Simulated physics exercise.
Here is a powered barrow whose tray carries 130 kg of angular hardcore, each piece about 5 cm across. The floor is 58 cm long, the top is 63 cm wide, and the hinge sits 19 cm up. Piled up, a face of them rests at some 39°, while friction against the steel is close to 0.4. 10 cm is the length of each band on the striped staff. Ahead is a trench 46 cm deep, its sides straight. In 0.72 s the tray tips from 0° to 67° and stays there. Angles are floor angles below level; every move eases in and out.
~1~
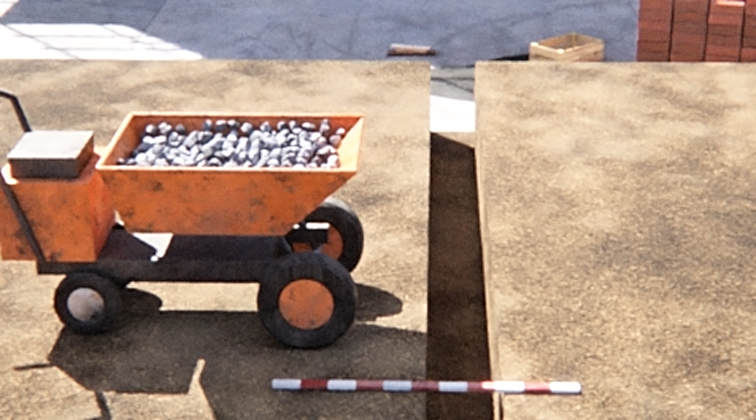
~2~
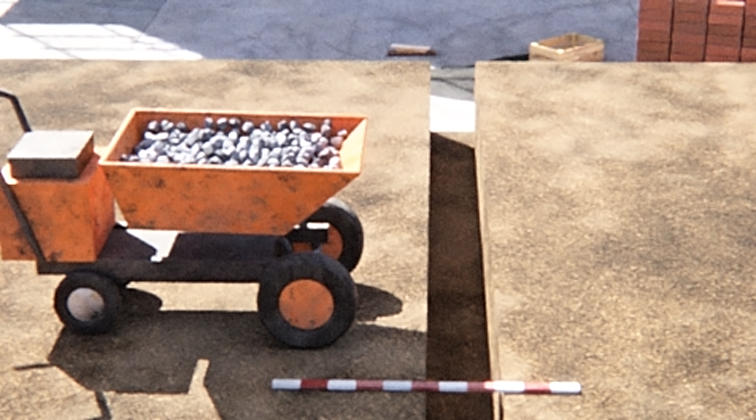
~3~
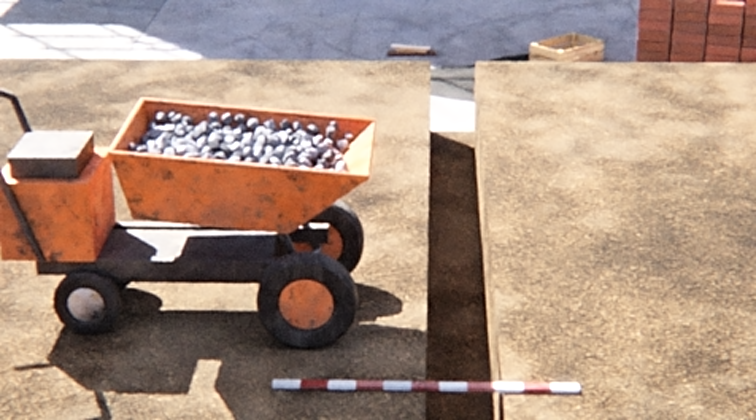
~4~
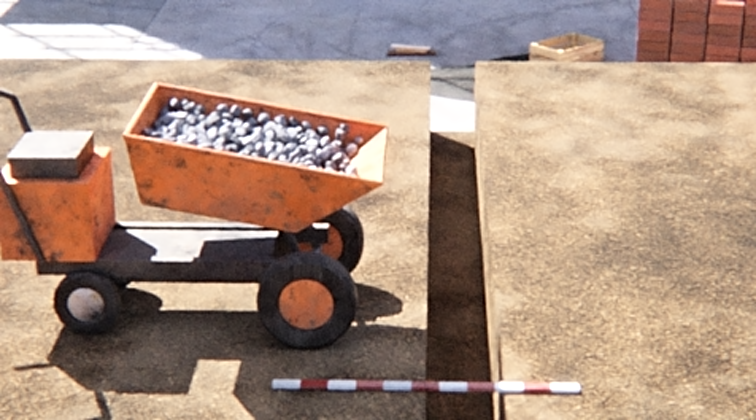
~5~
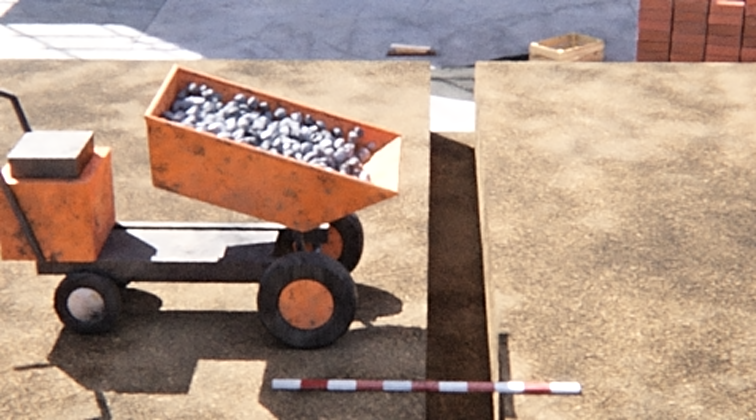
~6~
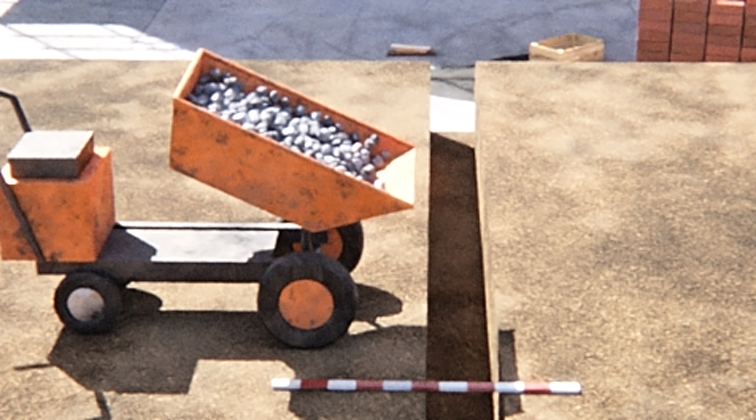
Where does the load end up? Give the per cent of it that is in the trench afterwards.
Some 42 per cent of it.
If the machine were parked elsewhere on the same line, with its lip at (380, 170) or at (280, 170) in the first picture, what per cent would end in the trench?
About 25 and 85 per cent.
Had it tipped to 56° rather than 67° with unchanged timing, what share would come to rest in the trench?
About 25 per cent would end up in the trench.
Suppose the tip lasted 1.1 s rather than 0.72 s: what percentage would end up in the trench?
With that change, it comes to around 60 per cent.
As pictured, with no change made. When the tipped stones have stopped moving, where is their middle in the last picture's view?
Resting centre: About (521, 313).
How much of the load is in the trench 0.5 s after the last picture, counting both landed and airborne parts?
Around 10 per cent of it, at that instant.
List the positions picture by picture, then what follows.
In the first frame, the tray is at 0°, its lip at (356, 172); the top of the load is at (273, 136).
In the second frame, the tray is at 1°, its lip at (359, 173); the top of the load is at (231, 131).
The third frame shows lip at (369, 177), floor tilted 5°, highest stones at (196, 124).
The fourth frame shows lip at (382, 184), floor tilted 10°, highest stones at (191, 115).
The fifth frame shows lip at (397, 194), floor tilted 17°, highest stones at (190, 99).
In the sixth frame, the tray is at 25°, its lip at (413, 207); the top of the load is at (210, 85).
Then, 0.2 s after the last picture the floor is at 57°, 100 % in the tray; the foremost stones are at (435, 224).
Then, 0.5 s after the last picture the floor is at 67°, 75 % in the tray, 11 % in the trench, 14 % past the trench; the foremost stones are at (537, 314).
Then, 0.9 s after the last picture the floor is at 67°, 19 % in the tray, 20 % in the trench, 61 % past the trench; the foremost stones are at (714, 332).
Then, 2.8 s after the last picture the floor is at 67°, 0 % in the tray, 42 % in the trench, 58 % past the trench; the foremost stones are past the picture's edge.
